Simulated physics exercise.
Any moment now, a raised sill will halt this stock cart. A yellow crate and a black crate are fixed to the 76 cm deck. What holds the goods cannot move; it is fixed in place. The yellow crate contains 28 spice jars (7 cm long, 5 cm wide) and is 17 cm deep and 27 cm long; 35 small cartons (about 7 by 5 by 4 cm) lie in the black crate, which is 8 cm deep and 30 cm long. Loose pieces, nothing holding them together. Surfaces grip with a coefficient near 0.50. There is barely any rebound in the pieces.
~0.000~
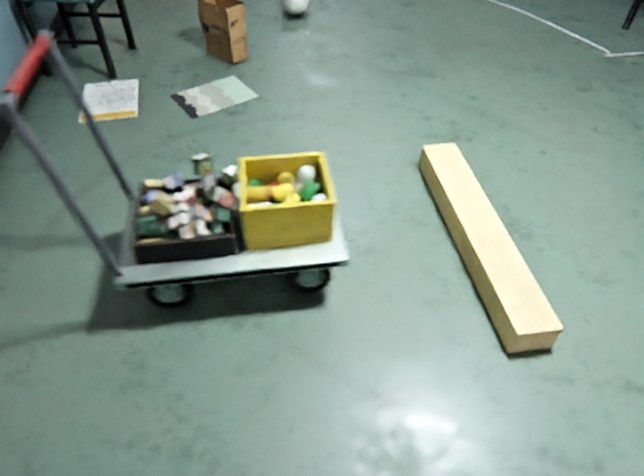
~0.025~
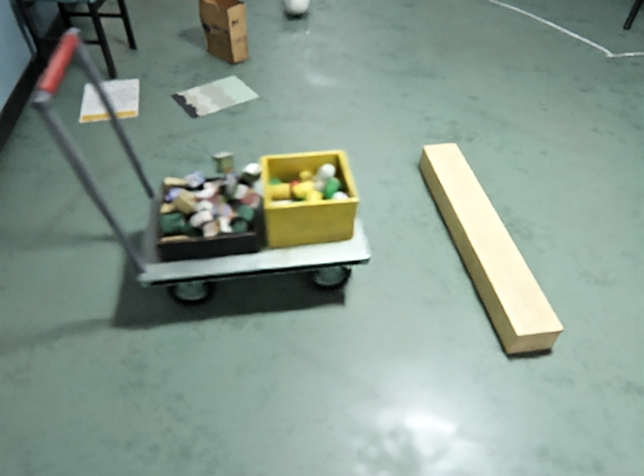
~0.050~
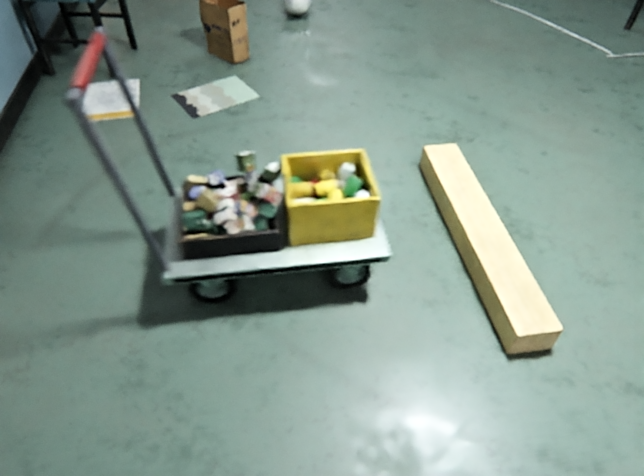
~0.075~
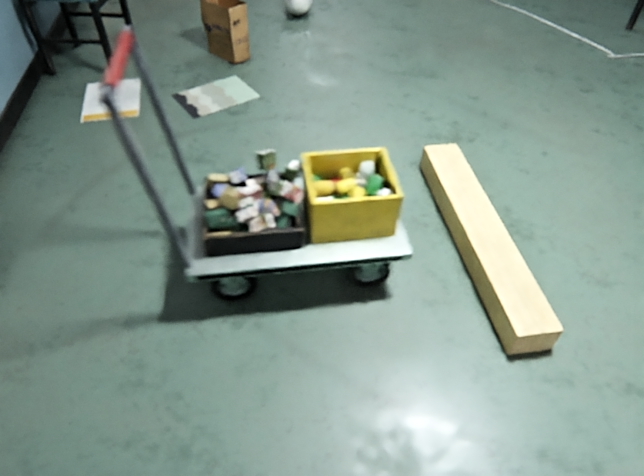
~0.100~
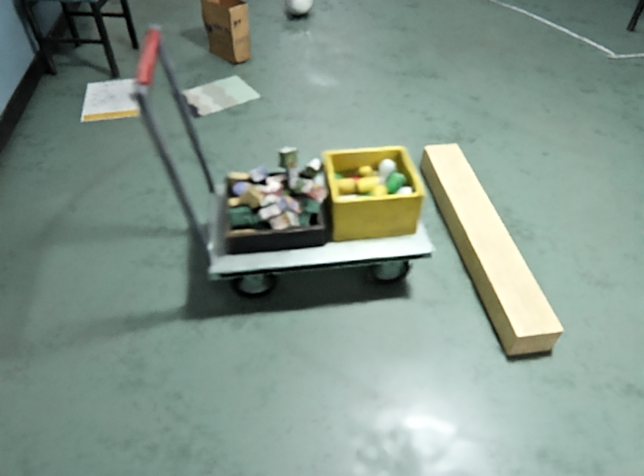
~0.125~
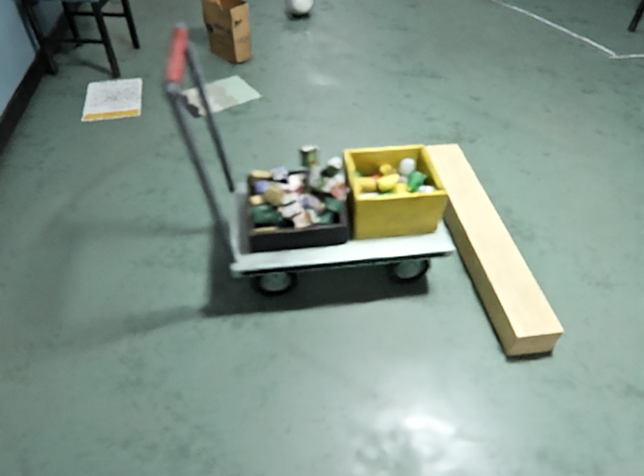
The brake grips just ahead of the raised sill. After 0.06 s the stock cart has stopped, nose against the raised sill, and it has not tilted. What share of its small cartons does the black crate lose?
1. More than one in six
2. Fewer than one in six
Answer: 1.
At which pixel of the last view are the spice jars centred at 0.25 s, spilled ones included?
I'd put the middle close to (447, 188).
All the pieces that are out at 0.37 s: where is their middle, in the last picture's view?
(386, 179).
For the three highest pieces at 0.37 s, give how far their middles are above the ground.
Roughly 60 cm.
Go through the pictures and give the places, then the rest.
In the first frame (places track the rim corner closest to us here), black crate (135, 244); yellow crate (246, 209); 55 cm to go; all still inside.
Black crate (159, 242); yellow crate (270, 207); 48 cm to go, in the second frame.
Black crate (183, 240); yellow crate (293, 205); 40 cm to go, in the third frame.
Black crate (206, 237); yellow crate (317, 203); 33 cm to go, in the fourth frame.
Black crate (230, 235); yellow crate (340, 201); 25 cm to go, in the fifth frame.
Black crate (253, 233); yellow crate (362, 199); 18 cm to go; all still inside, in the sixth frame.
After 0.15 s, braking starts.
After 0.25 s, the yellow crate has all 28 and the black crate is down by 2 of 35.
After 0.37 s, the yellow crate is down by 1 of 28 and the black crate is down by 8 of 35.
After 0.60 s, the yellow crate is down by 1 of 28 and the black crate is down by 10 of 35.
When it is over (at 1.11 s), the yellow crate is down by 1 of 28 and the black crate is down by 10 of 35. Asked share, 10 of 35, 29 per cent.
